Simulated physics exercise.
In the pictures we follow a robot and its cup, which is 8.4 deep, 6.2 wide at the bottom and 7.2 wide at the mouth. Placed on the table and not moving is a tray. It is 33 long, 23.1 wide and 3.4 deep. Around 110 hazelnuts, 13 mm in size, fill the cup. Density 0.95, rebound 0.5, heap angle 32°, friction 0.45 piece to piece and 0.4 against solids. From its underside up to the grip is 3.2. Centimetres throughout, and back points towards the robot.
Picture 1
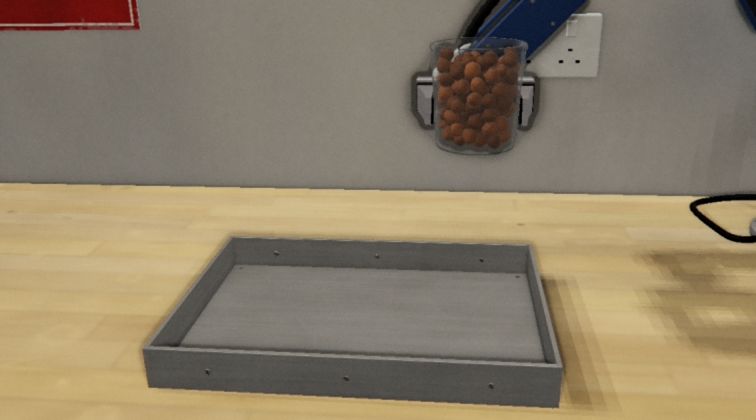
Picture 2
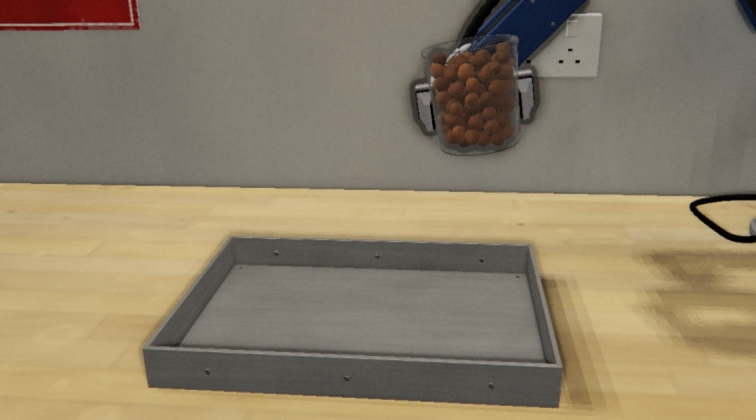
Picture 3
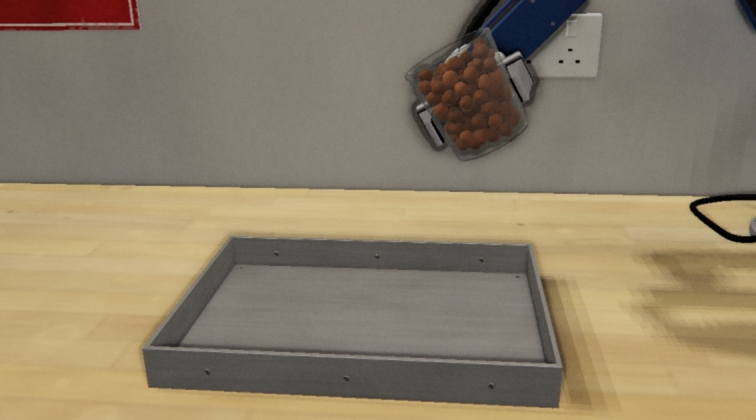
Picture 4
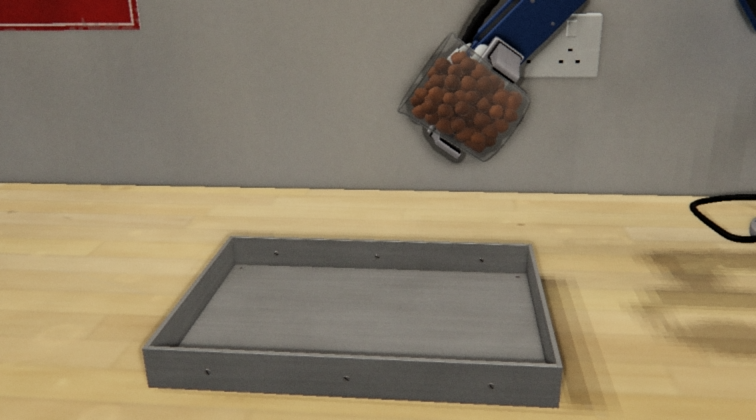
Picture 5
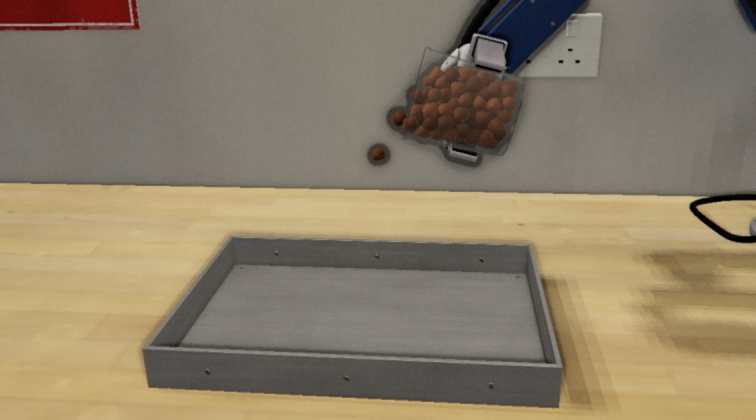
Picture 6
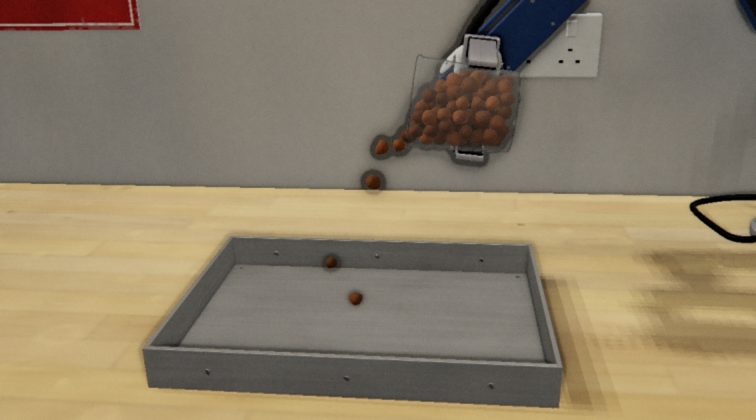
In the video, a blue robot arm tilts a clear cup full of round brown hazelnuts to the left above a gray tray on a wooden table, and a few nuts roll out, with two reaching the motionless tray.
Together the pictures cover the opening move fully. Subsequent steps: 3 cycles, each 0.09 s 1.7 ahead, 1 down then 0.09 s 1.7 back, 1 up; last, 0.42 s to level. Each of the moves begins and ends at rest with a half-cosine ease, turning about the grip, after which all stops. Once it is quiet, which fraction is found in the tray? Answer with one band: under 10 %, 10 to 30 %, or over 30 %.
Over 30 %.
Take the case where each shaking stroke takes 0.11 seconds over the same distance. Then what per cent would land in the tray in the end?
The share would be near 50 %.
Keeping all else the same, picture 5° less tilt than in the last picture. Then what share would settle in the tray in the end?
It would be near 40 per cent.
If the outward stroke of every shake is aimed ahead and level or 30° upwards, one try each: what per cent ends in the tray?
You'd get some 65 per cent with the first setting and some 75 per cent with the second.
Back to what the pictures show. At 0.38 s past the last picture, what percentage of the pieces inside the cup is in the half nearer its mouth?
About 55 per cent.
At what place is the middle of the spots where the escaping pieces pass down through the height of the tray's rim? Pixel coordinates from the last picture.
Their middle sits near (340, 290).
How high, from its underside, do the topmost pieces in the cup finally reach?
5.0 cm.
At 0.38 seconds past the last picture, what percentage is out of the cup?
35 %.
Then, 0.38 s after the last picture, tilted 84° forward, highest piece 22 above the table; 71 in the cup, 28 in the tray, 14 in flight or on a rim.
Then, 0.77 s after the last picture, tilted 36° forward, highest piece 24 above the table; 59 in the tray, 52 in the cup, 2 in flight or on a rim.
Then, 1.16 s after the last picture, level, highest piece 23 above the table; 61 in the tray, 52 in the cup.
Then, 2.21 s after the last picture, level, highest piece 23 above the table; 61 in the tray, 52 in the cup.
Final count, 61 in the tray, 52 in the cup. That is 54 % in the tray.
